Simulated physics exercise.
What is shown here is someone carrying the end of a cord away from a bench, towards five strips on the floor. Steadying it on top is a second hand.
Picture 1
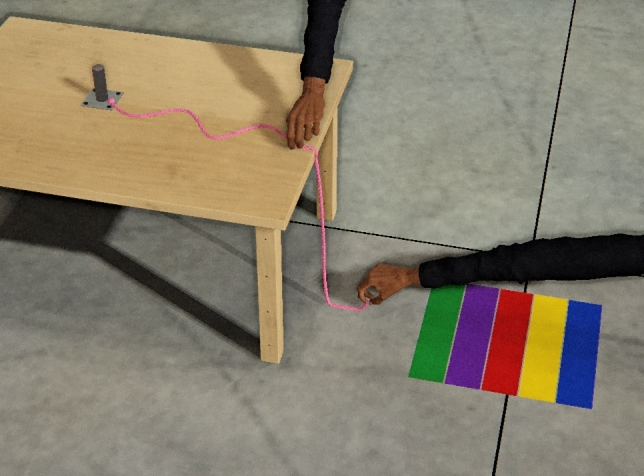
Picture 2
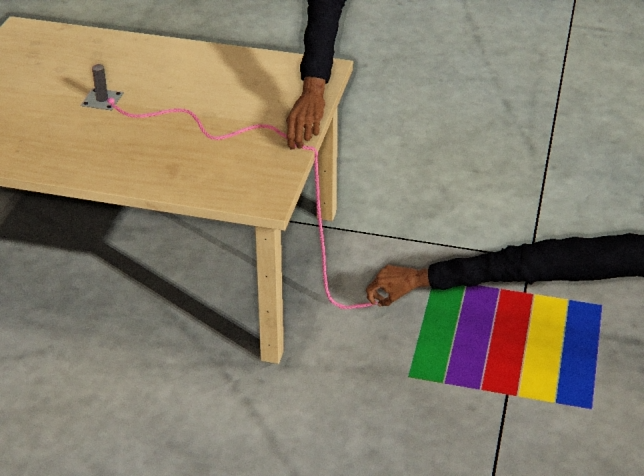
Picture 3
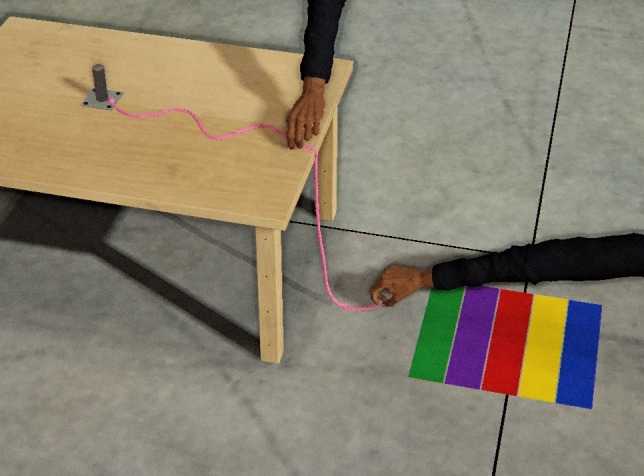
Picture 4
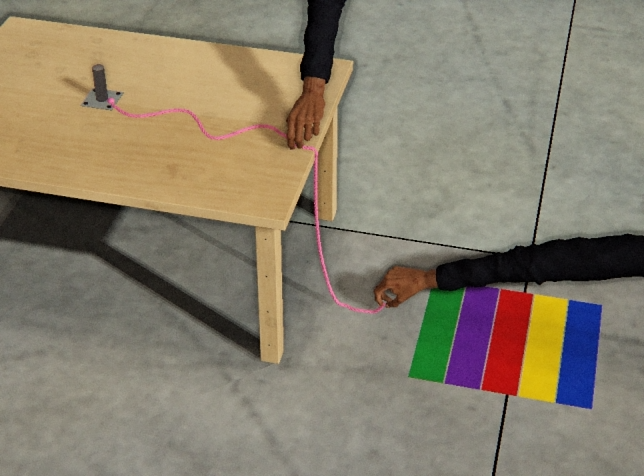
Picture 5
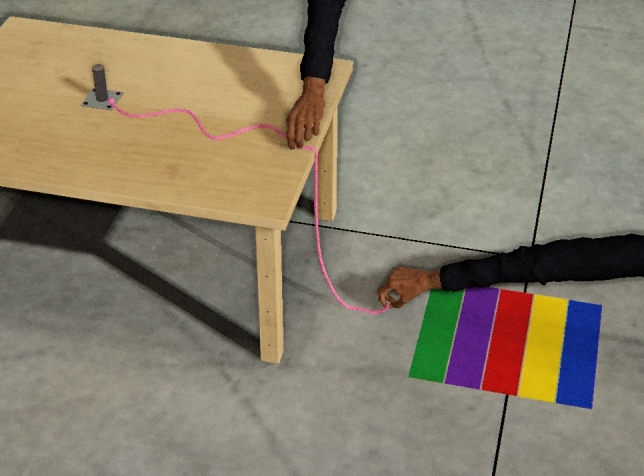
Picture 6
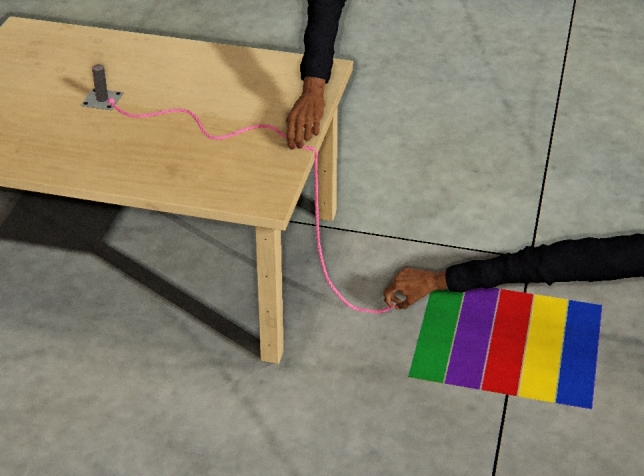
A hand holding the end of a pink cord moves slightly right across the floor toward five coloured strips, green nearest, while another hand stays pressing the cord at the edge of a wooden bench.
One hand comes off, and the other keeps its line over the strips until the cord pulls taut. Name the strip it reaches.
The yellow strip.
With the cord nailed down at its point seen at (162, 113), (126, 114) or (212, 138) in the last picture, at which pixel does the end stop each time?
First try around (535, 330), second around (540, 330), third around (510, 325).
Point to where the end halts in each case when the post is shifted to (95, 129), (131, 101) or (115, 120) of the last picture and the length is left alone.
Going through them in sequence: (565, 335), (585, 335) and finally (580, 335).
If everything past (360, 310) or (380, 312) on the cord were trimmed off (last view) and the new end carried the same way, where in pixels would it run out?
Result 1: (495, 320). Result 2: (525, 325).
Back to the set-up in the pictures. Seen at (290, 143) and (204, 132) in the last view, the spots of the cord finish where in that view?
(334, 163) and (234, 128).
A little later, end near (490, 321); over purple.
Next, end near (526, 327); over red.
When it is tight, end near (548, 331); over yellow. It halts on the yellow strip.
